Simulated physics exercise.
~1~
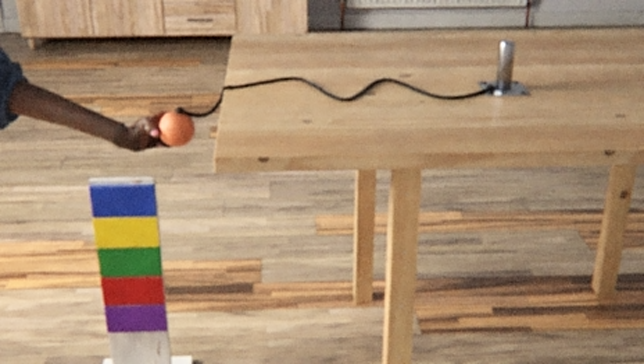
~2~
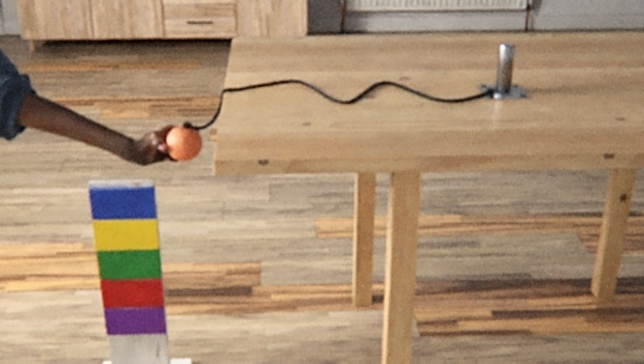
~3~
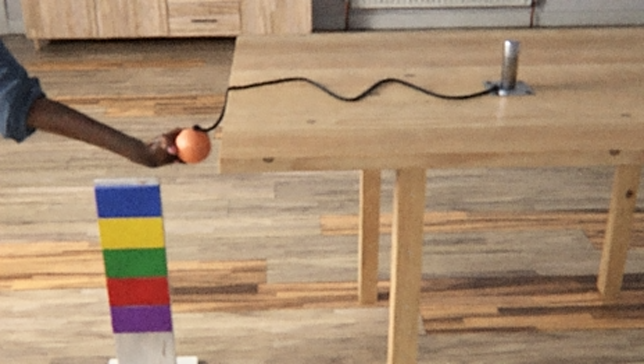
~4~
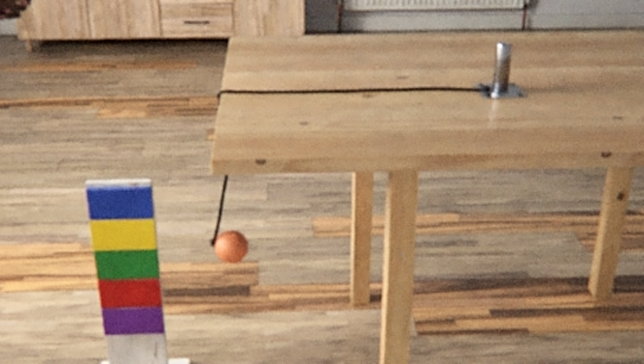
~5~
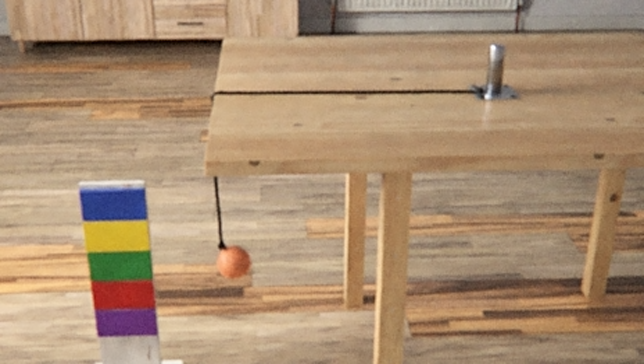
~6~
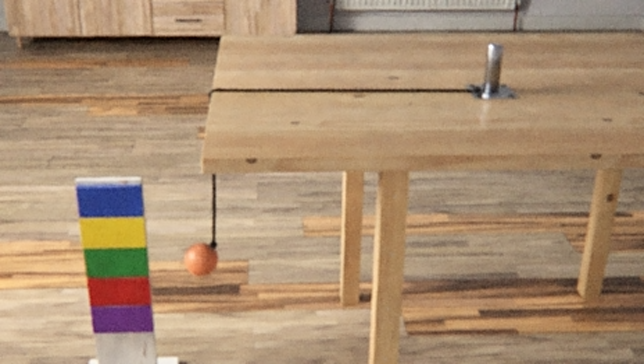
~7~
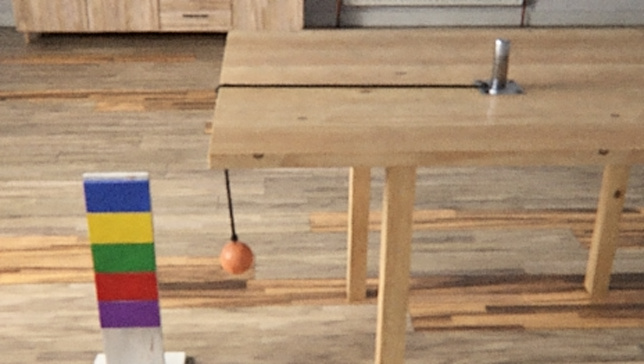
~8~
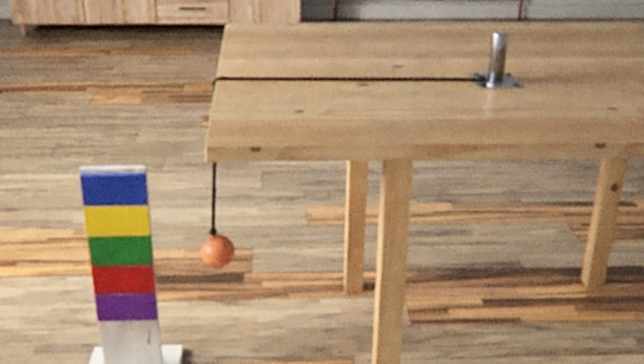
Beside a wooden table in a room with a wood-plank floor, a hand holds an orange ball on a slack dark cord near a board striped blue, yellow, green, red and purple. The hand lets go, and the ball drops and swings gently, ending level with the green band.
